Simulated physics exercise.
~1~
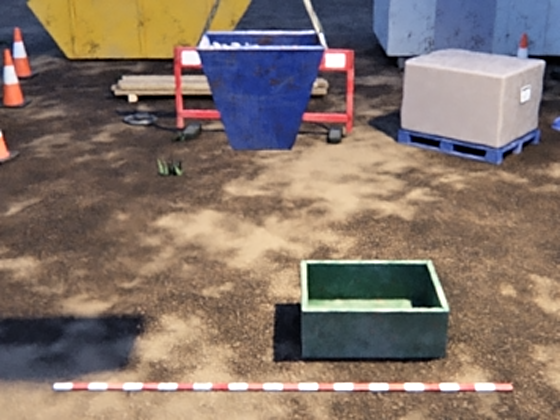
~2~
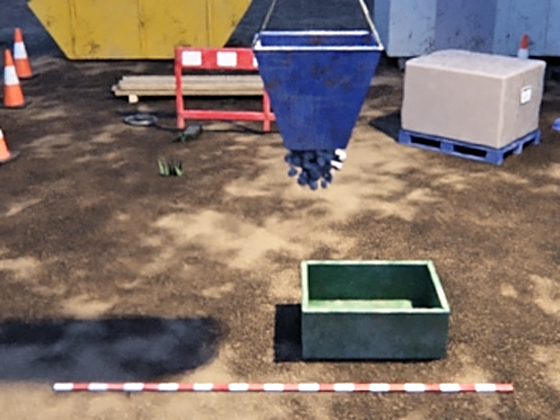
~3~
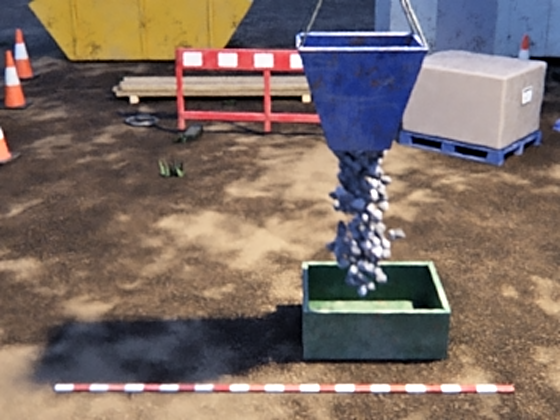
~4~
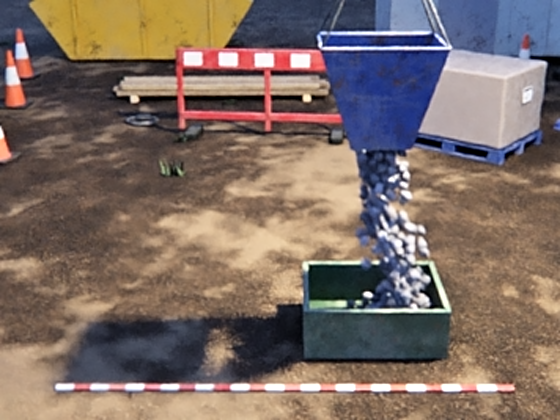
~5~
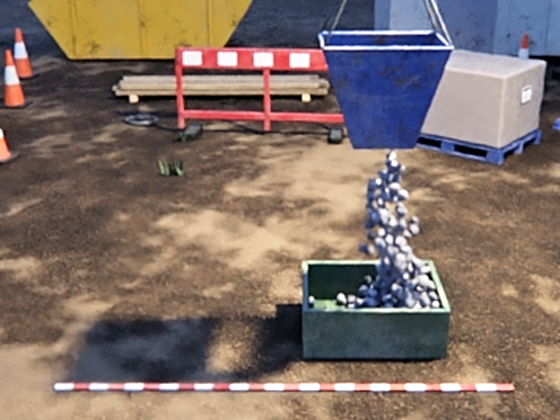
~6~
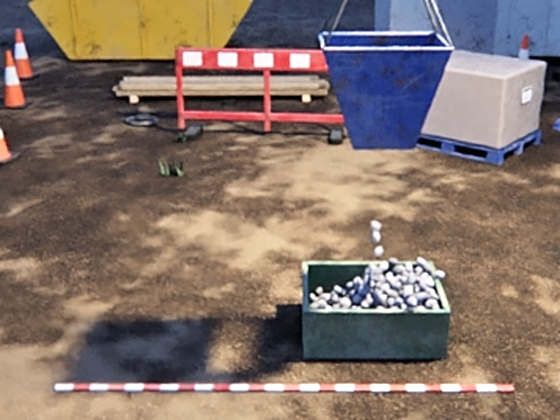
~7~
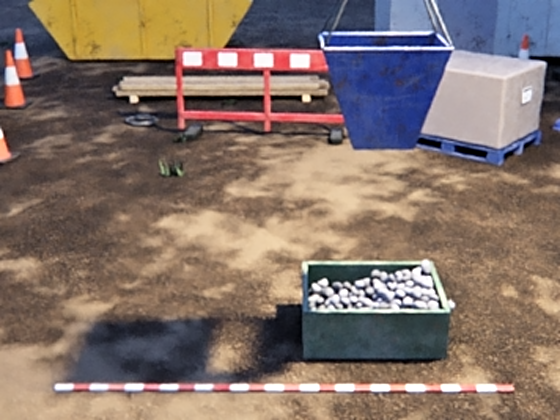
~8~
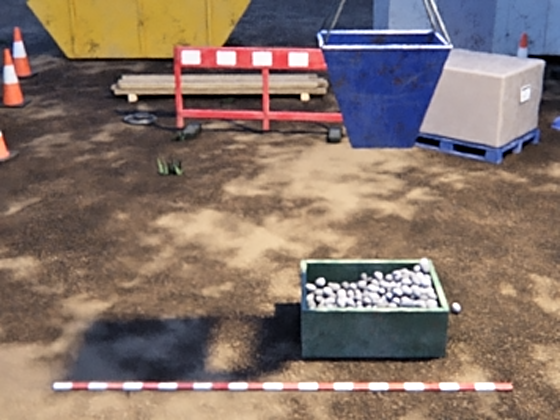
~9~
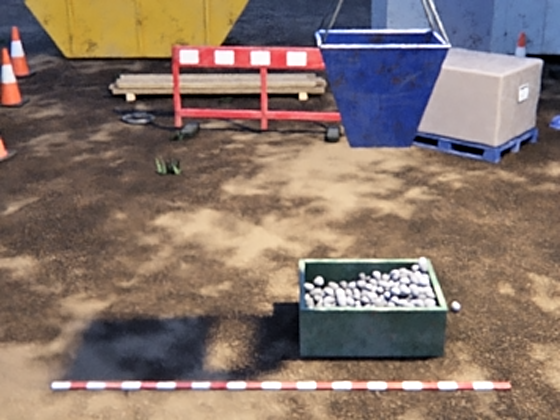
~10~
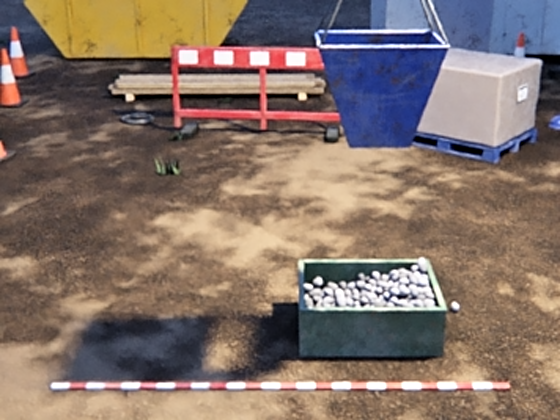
A blue skip swings right and drops grey stones, filling the green bin below.
